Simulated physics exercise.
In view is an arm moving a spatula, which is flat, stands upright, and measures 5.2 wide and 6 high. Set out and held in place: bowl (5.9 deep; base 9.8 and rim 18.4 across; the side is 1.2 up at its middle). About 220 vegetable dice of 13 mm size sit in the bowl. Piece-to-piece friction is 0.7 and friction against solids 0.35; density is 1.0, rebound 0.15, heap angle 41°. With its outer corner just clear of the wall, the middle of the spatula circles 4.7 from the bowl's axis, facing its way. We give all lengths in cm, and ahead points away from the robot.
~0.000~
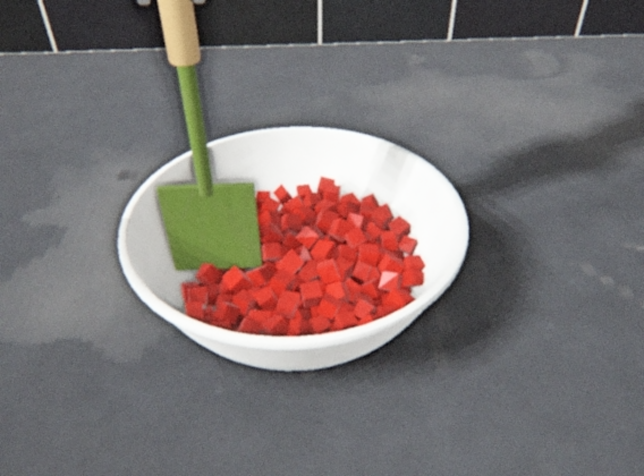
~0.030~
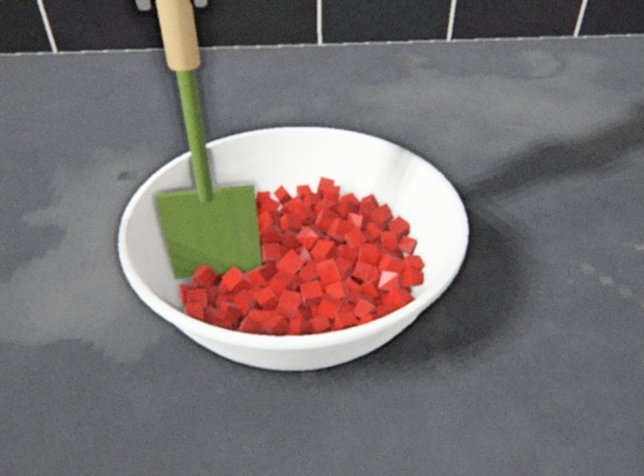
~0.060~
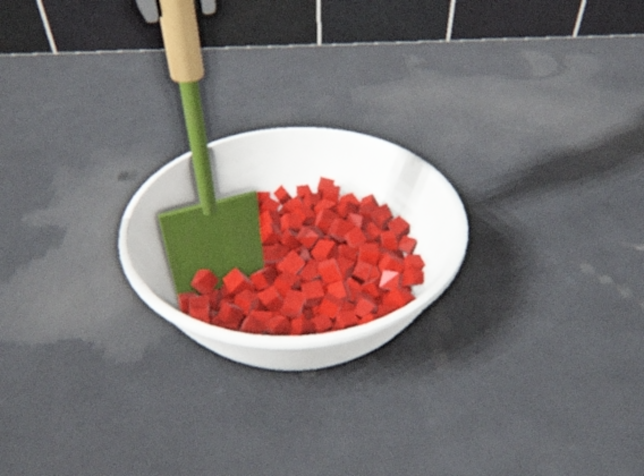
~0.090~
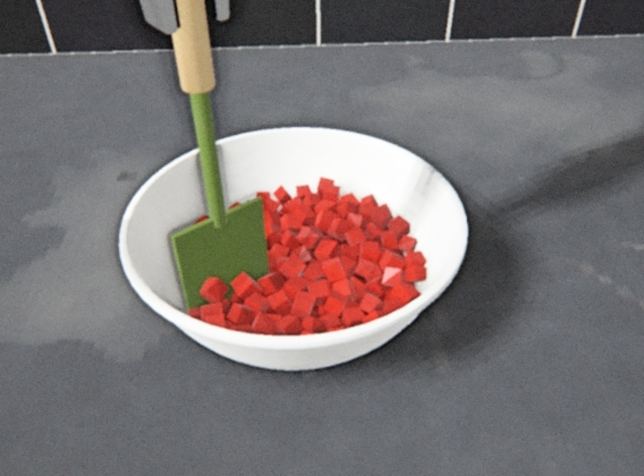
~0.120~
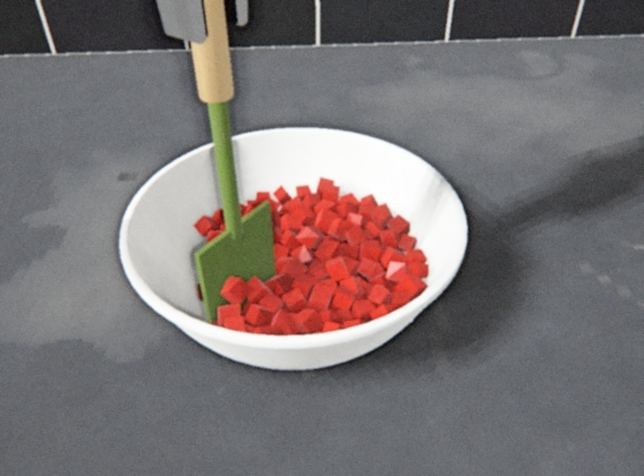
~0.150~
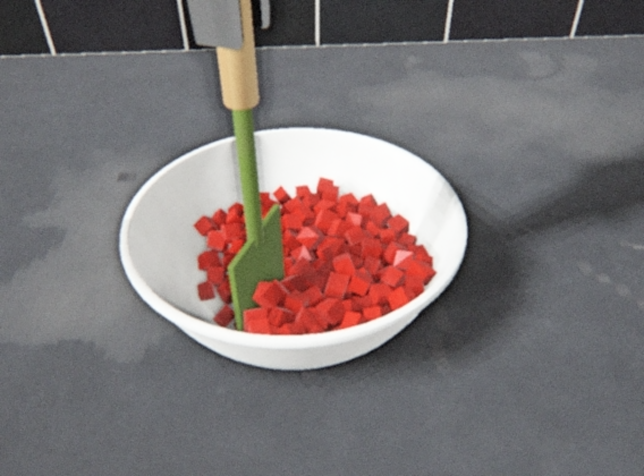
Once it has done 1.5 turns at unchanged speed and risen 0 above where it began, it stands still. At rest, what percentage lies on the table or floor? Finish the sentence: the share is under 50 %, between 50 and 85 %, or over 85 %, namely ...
The share is under 50 %.
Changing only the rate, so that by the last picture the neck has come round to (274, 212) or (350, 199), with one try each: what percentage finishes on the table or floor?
Roughly 30 per cent on the first try and 60 per cent on the second.
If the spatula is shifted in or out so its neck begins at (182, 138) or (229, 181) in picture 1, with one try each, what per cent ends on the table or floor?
Roughly 20 % and 20 %.
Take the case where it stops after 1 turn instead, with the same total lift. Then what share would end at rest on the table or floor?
Estimate: Near 15 %.
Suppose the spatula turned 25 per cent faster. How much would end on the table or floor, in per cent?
It would be near 35 per cent.
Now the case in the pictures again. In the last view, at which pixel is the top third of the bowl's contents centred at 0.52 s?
About (264, 170).
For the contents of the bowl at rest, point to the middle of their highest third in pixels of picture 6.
It is centred near (325, 188).
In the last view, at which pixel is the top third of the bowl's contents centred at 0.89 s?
Roughly pixel (362, 286).
After 0.52 s, 251° round, highest piece 7 above the table; 193 in the bowl, 18 on the table or floor, 9 in flight or on the tool.
After 0.89 s, 77° round, highest piece 8 above the table; 178 in the bowl, 38 on the table or floor, 4 in flight or on the tool.
After 1.27 s, 180° round, highest piece 6 above the table; 169 in the bowl, 51 on the table or floor.
After 1.97 s, 180° round, highest piece 6 above the table; 169 in the bowl, 51 on the table or floor.
In the end, 169 in the bowl, 51 on the table or floor. That is 23 % on the table or floor.
